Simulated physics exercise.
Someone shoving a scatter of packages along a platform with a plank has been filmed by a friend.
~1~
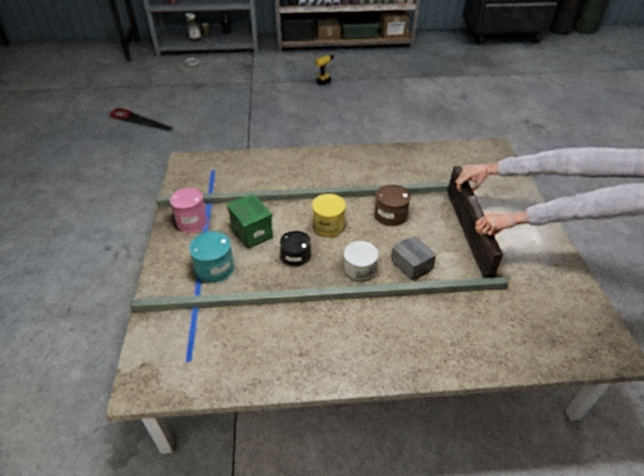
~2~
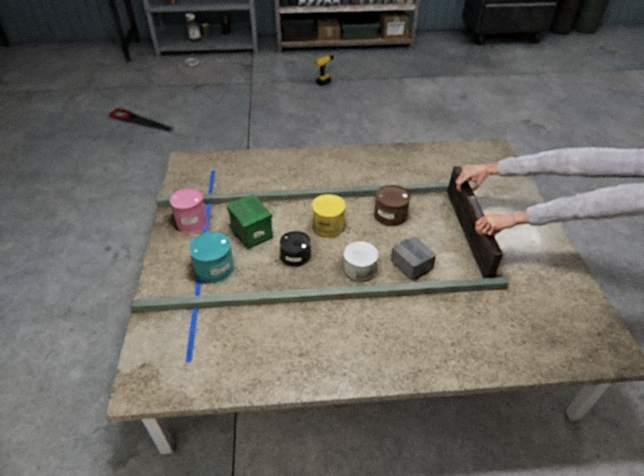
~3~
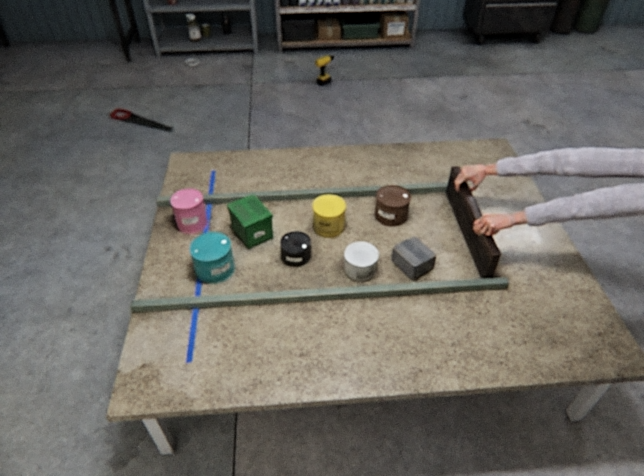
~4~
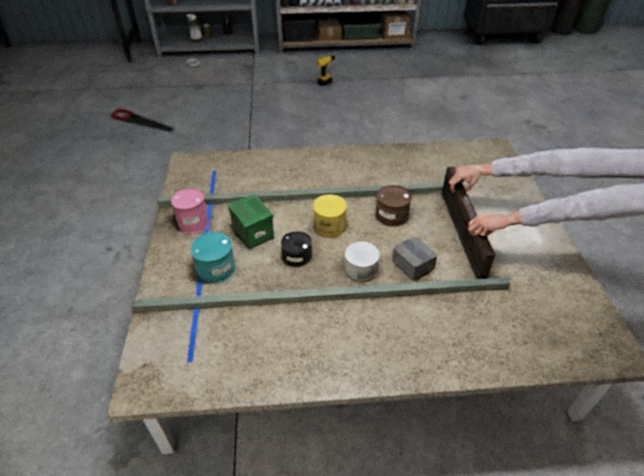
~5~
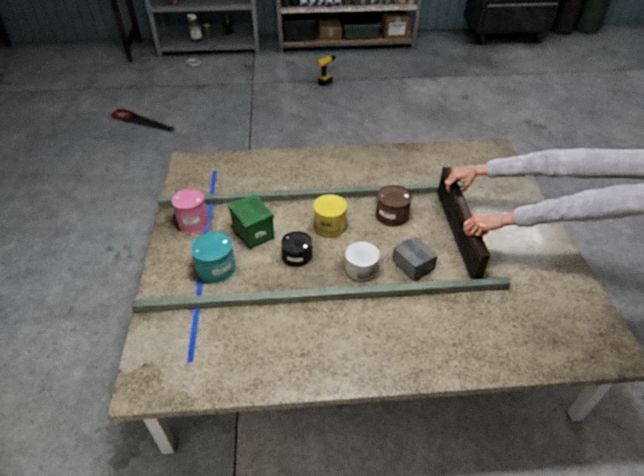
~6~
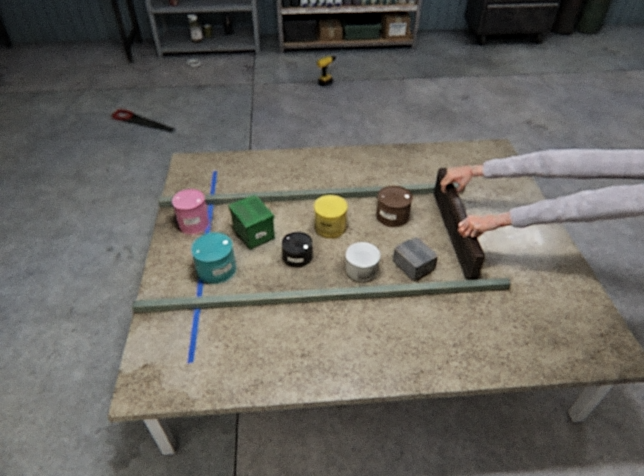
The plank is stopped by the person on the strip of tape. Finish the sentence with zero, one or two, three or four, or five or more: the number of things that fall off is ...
The number of things that fall off is one or two.
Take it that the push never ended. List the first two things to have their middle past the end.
Order: Turquoise canister before pink canister.
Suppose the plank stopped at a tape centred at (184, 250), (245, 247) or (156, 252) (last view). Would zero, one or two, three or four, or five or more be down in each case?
Five or over; not one; at least five.
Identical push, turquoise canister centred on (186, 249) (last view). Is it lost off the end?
In that case it leaves the top.
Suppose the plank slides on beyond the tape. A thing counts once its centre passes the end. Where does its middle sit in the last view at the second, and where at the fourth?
Pixels, in order: Around (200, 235), around (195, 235).
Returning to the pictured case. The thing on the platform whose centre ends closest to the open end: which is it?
That's the pink canister.
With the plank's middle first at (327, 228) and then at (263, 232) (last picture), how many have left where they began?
I make it 6 at the first spot and 8 at the other.
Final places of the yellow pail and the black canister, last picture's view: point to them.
The yellow pail stops around (186, 240); the black canister around (156, 258).
Soon after, none off yet; pink canister at rest near (191, 212); turquoise canister at rest near (214, 258); green tote at rest near (253, 222).
After that, none off yet; pink canister at rest near (191, 212); turquoise canister at rest near (214, 258); green tote displaced a little near (235, 224).
And then, none off yet; pink canister displaced about its own width near (164, 205); turquoise canister displaced about its own width near (169, 263); green tote displaced well along near (177, 224).
In the end, the number that fall off is one or two; gone, turquoise canister.
